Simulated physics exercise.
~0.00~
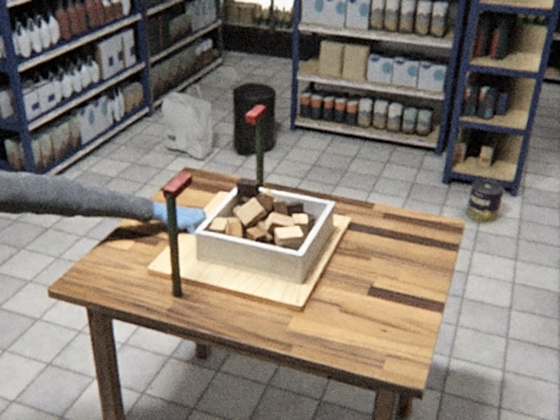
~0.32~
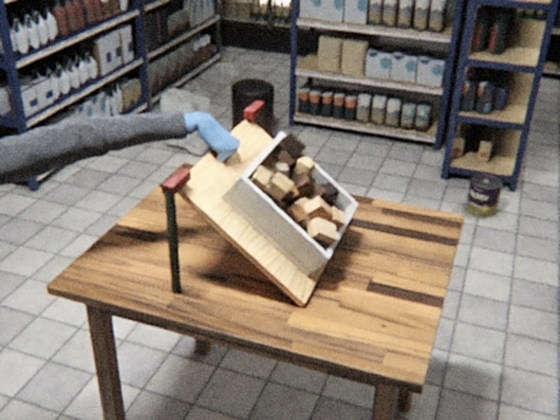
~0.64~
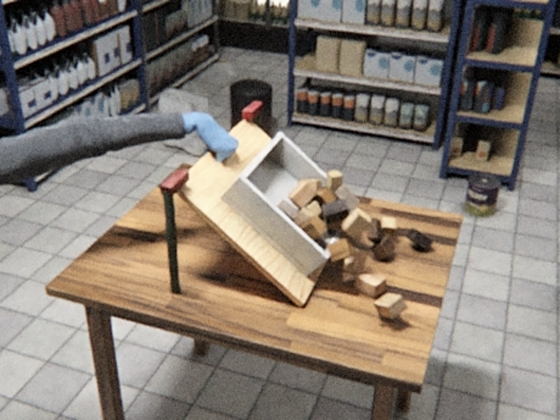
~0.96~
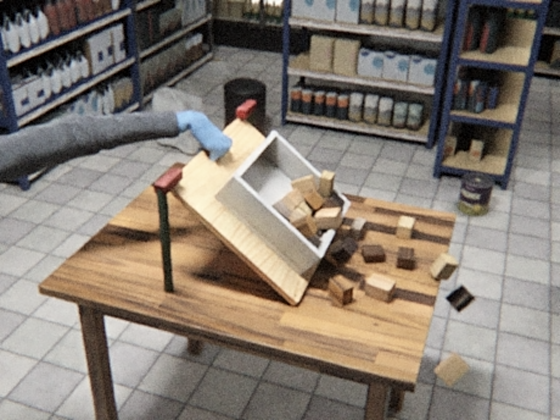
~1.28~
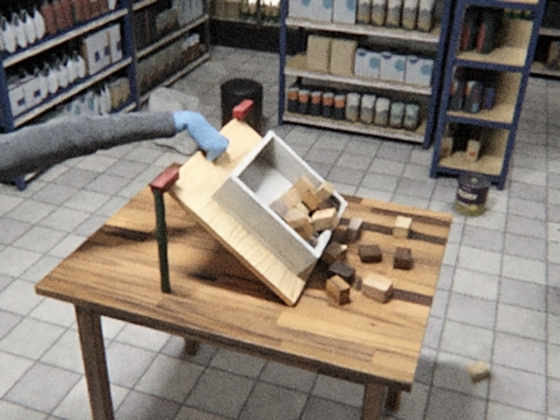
In a storeroom, a gloved hand tipping a board with a white tote against red stops, some wooden blocks spilling across the table.
